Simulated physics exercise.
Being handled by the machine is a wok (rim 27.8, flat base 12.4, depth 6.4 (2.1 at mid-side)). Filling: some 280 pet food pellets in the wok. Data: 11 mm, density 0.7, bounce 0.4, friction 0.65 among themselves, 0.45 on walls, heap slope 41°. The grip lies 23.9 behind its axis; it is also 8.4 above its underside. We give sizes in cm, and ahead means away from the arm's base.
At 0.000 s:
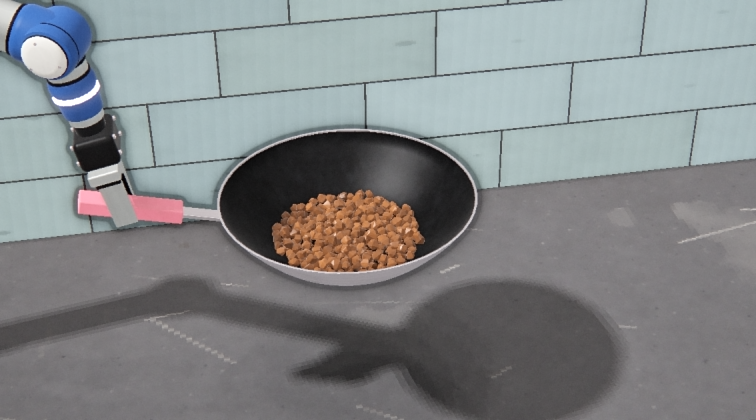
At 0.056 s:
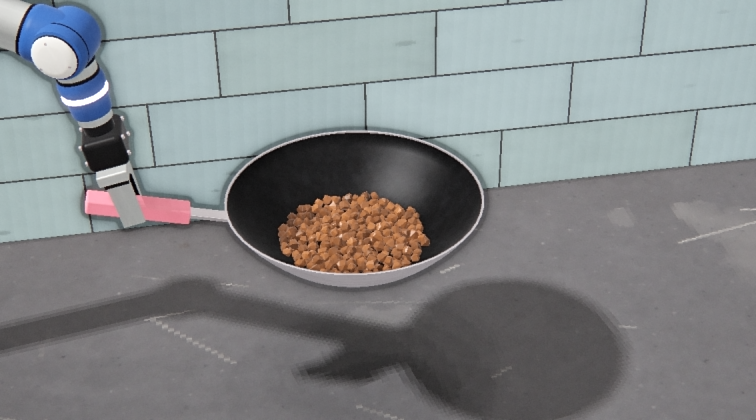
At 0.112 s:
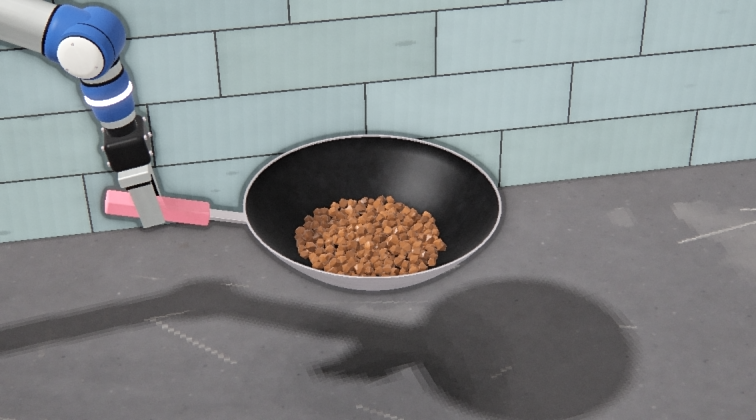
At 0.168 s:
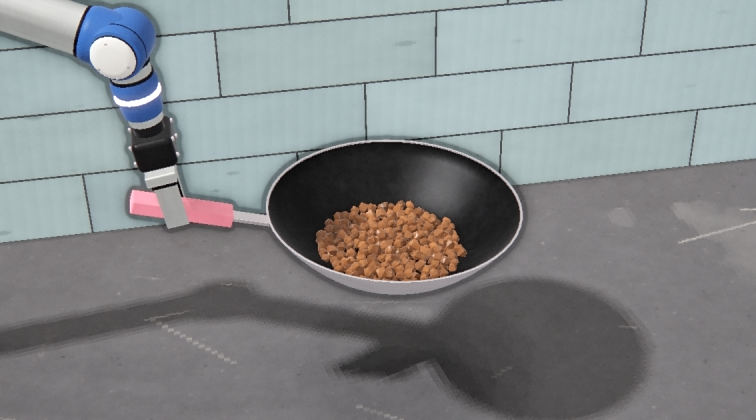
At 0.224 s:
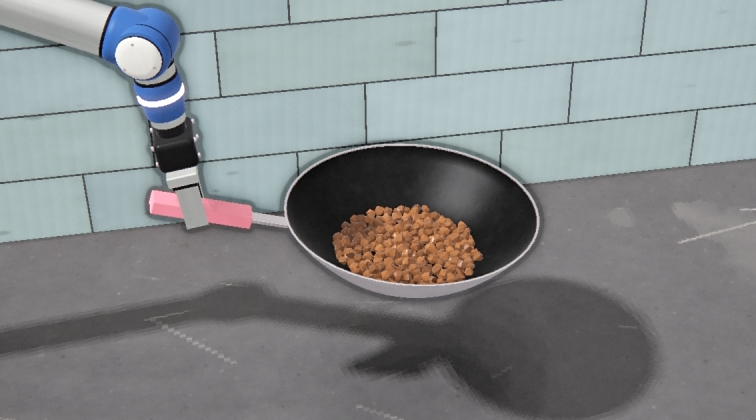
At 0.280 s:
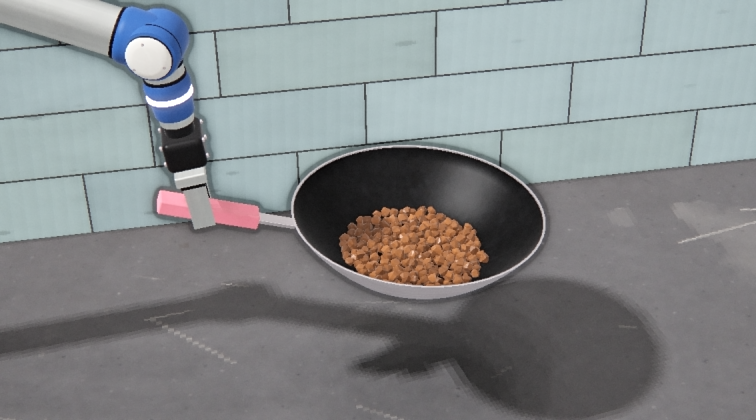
The clip shows a blue and white robot arm gripping the pink handle of a black wok holding a heap of brown pellets, moving it a short way to the right above a grey surface while tilting it slightly.
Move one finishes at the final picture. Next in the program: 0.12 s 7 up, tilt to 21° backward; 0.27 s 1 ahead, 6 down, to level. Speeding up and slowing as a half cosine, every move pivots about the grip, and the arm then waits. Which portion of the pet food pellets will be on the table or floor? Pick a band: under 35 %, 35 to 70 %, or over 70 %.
Under 35 %.
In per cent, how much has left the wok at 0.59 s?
By that moment, something like 100 percent.
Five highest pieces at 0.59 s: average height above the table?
Roughly 68 centimetres, give or take.
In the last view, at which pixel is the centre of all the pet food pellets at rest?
Centre at rest: About (452, 223).
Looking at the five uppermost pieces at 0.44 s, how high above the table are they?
About 52 centimetres.
By 0.44 s, tilted 20° backward, highest piece 52 above the table; 230 in the wok, 52 in flight or on a rim.
By 0.59 s, tilted 4° backward, highest piece 69 above the table; 282 in flight or on a rim.
By 0.87 s, level, highest piece 39 above the table; 259 in the wok, 23 in flight or on a rim.
By 1.92 s, level, highest piece 25 above the table; 282 in the wok.
Final count, 282 in the wok. That is 0 % on the table or floor.
